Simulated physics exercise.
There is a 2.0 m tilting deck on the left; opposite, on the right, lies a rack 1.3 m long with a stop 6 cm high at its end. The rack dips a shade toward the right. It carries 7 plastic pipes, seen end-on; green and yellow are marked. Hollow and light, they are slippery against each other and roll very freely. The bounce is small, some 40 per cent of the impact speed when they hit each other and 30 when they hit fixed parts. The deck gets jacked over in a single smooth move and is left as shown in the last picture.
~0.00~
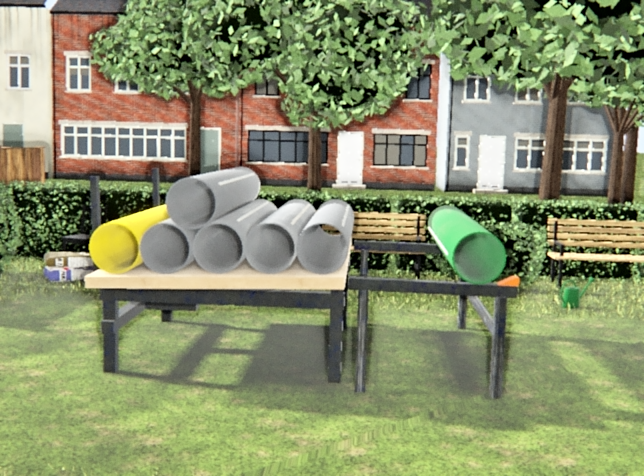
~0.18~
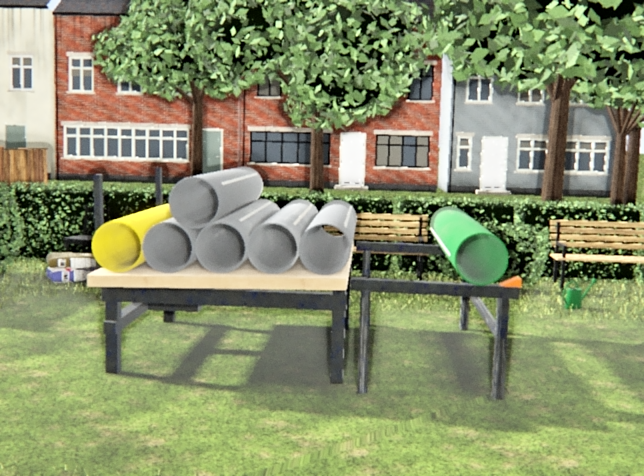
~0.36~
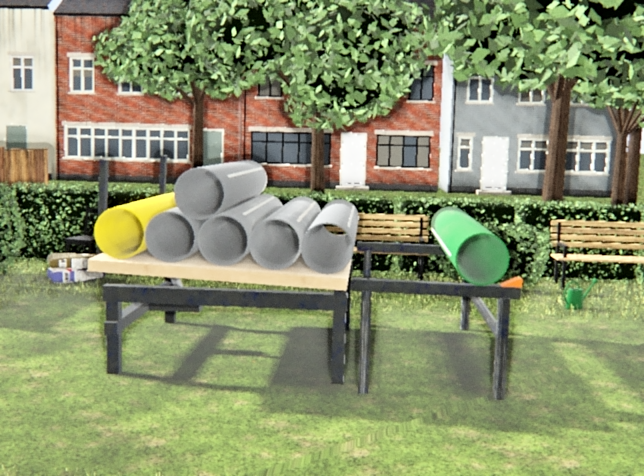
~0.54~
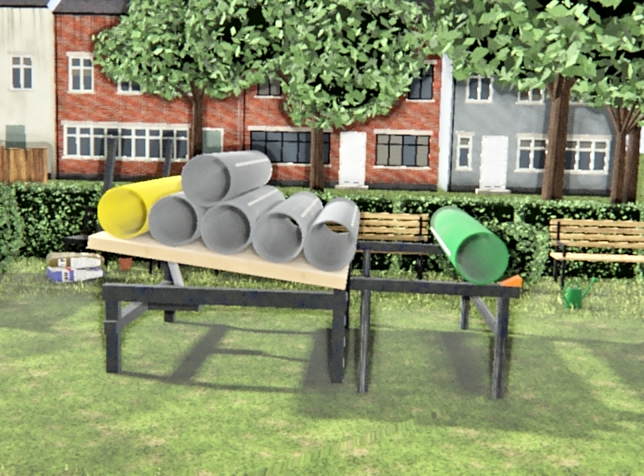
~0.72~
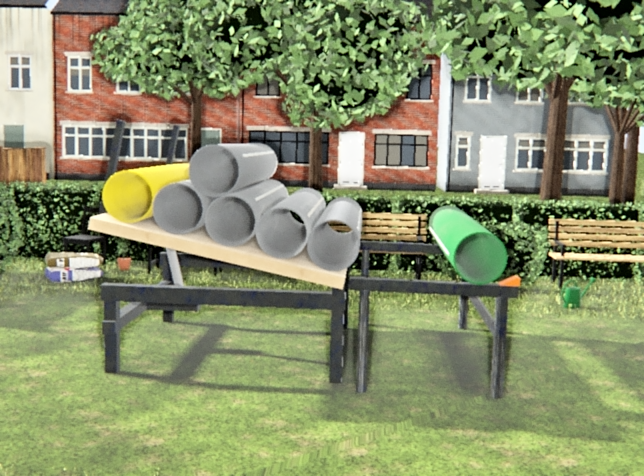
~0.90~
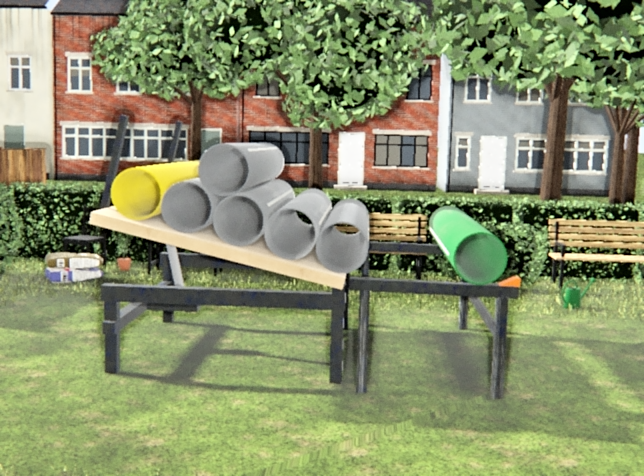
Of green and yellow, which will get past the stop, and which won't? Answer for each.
Green will, yellow won't.
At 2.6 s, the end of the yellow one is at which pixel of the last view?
(271, 229), more or less.
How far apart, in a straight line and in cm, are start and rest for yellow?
For yellow, the shift is 140.
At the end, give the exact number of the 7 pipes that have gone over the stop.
Counted up, it is 1.
By 1.6 s, green is on the rack, 30 cm from the rack's far end; yellow is on the deck, 120 cm from the hinge, rolling right; 0 lost over the end.
By 2.6 s, green is over the stop and falling; yellow is on the deck, 65 cm from the hinge, rolling right; 1 lost over the end.
Finally (5.1 s), green is beyond the stop, on the ground; yellow is on the deck, 45 cm from the hinge; 1 lost over the end.
